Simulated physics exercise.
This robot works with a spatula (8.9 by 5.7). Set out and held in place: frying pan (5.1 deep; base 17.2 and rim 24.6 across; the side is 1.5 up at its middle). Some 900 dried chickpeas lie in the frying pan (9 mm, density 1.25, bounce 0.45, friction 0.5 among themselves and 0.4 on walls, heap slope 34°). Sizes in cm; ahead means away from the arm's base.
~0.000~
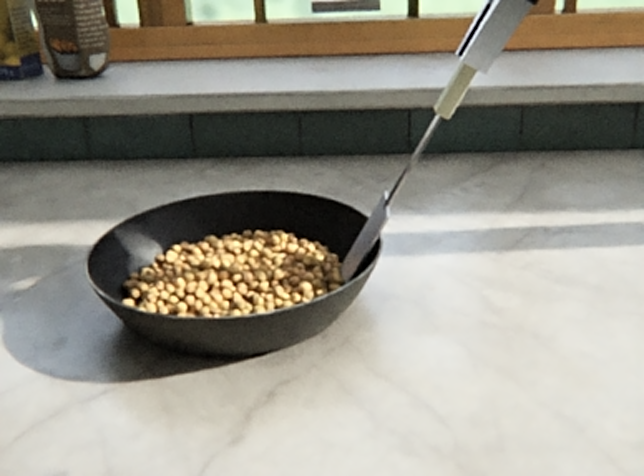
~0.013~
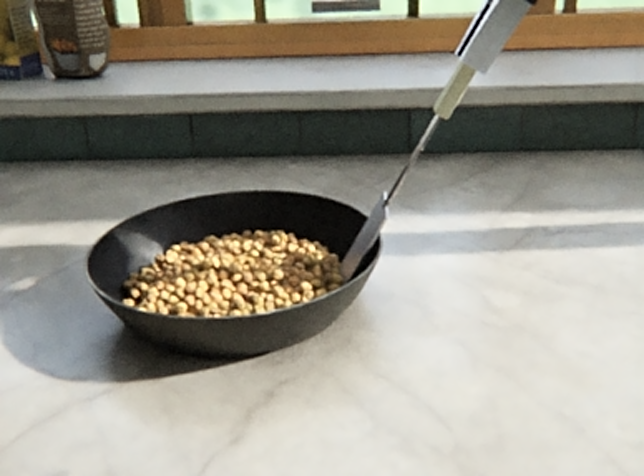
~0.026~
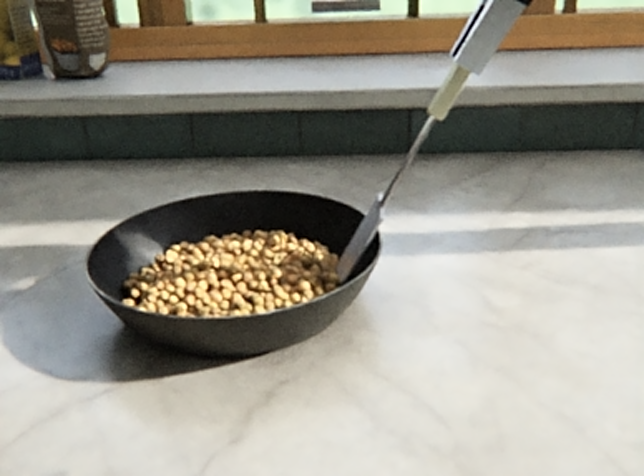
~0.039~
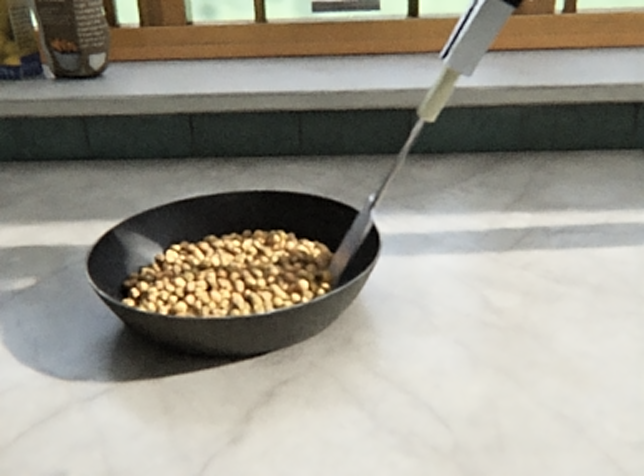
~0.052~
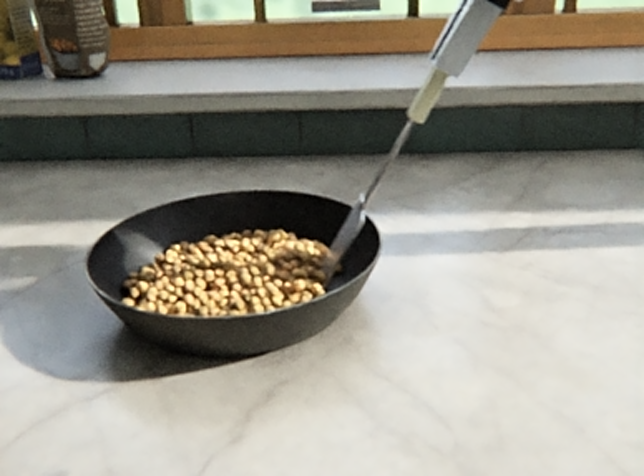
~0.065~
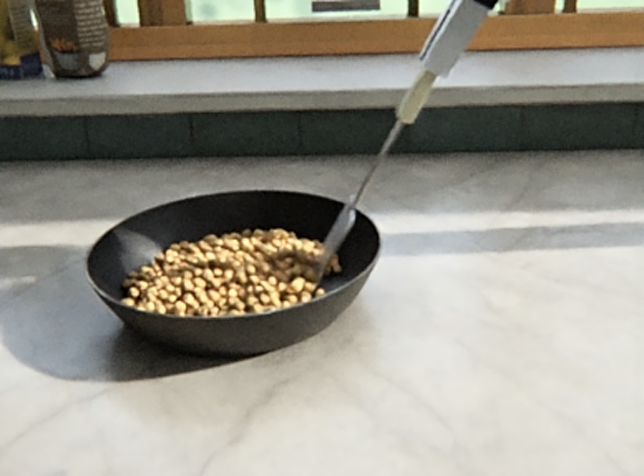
A spatula with a pale handle section slides slowly leftward through a heap of dried chickpeas, seen from slightly above a sunlit counter with a still camera. The tan chickpeas lie in a black frying pan left of centre on grey-white marble, with jars and a wooden-framed window behind. The blade starts against the pan's right side and pushes a short way into the heap, shifting the nearest chickpeas.
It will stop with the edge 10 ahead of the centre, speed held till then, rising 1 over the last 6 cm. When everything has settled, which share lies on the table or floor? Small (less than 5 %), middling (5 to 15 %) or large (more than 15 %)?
On the table or floor the share is large, more than 15 %.
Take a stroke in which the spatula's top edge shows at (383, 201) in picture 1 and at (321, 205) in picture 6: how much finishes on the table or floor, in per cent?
Some 25 per cent.
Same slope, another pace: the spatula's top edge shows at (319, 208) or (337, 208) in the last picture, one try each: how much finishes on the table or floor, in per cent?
About 25 and 20 per cent.
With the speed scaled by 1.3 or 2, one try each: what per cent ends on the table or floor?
About 20 and 25 per cent.
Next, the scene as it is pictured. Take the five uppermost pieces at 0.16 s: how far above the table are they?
Some 5 cm.
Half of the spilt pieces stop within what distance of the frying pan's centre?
Some 22 cm.
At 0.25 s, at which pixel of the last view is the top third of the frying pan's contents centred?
At about (152, 264).
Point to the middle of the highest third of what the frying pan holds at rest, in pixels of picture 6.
Around (191, 273).
By 0.16 s, sloping 61°, highest piece 5 above the table; 900 in the frying pan.
By 0.25 s, sloping 61°, highest piece 6 above the table; 900 in the frying pan.
By 0.49 s, sloping 61°, highest piece 9 above the table; 726 in the frying pan, 82 on the table or floor, 92 on the blade or in flight.
By 1.54 s, sloping 61°, highest piece 4 above the table; 725 in the frying pan, 175 on the table or floor.
Final count, 725 in the frying pan, 175 on the table or floor. That is 19 % on the table or floor.
